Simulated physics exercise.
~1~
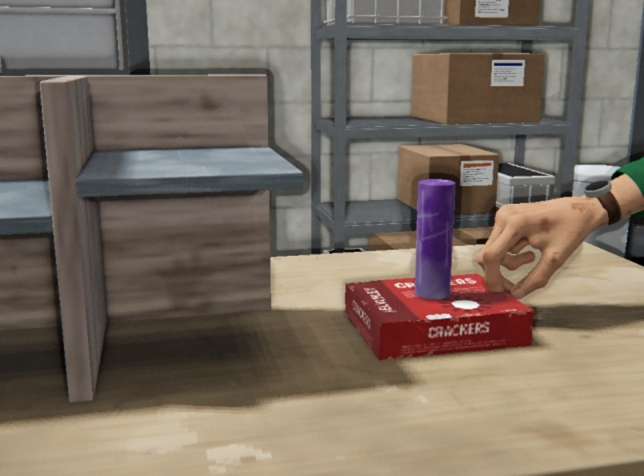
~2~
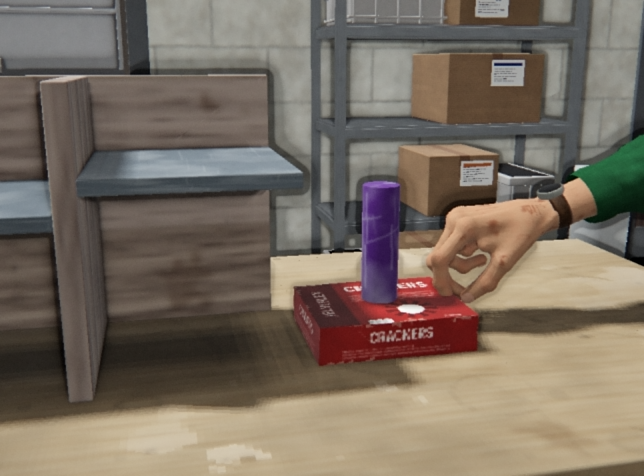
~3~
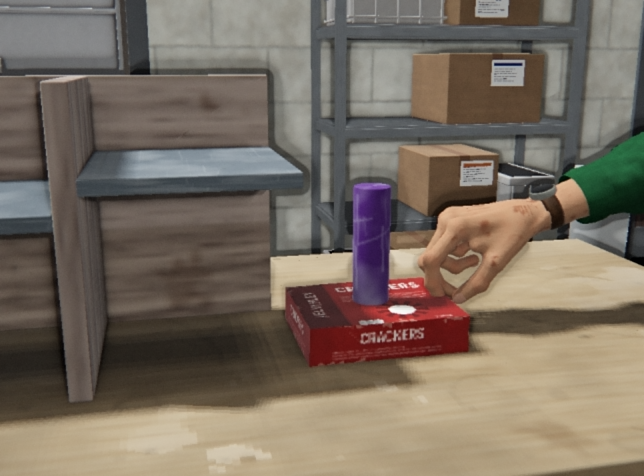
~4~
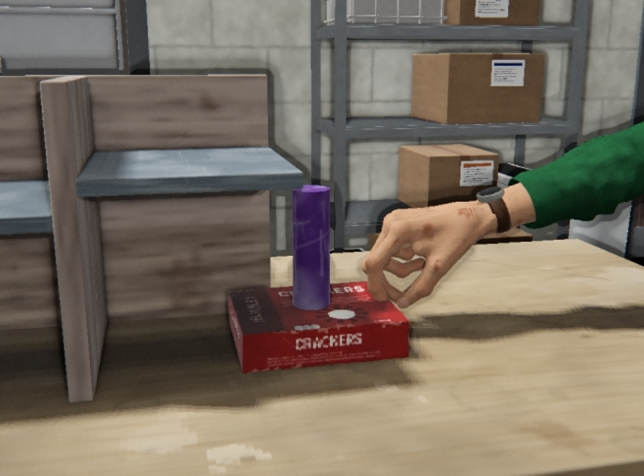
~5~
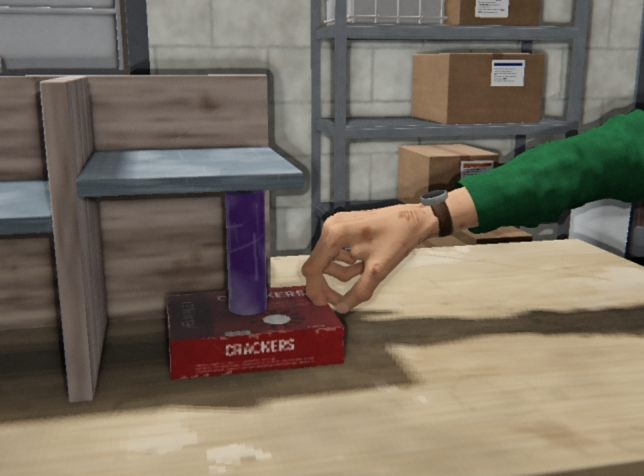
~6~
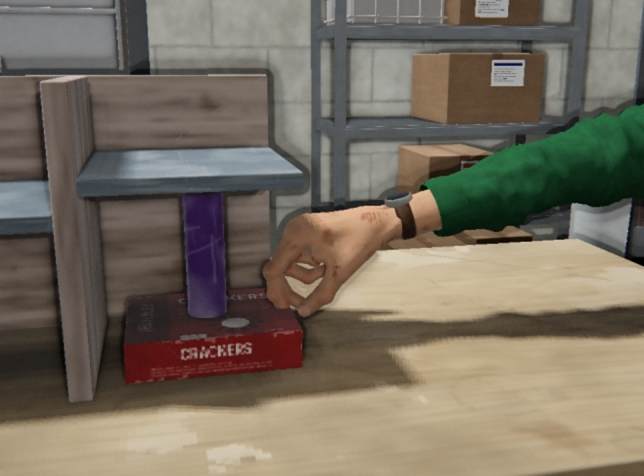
A hand slid a red cracker box with a purple candle standing on top leftward across a wooden table toward a shelf, and the candle passed under the blue-gray board, ending upright on the box beneath it.
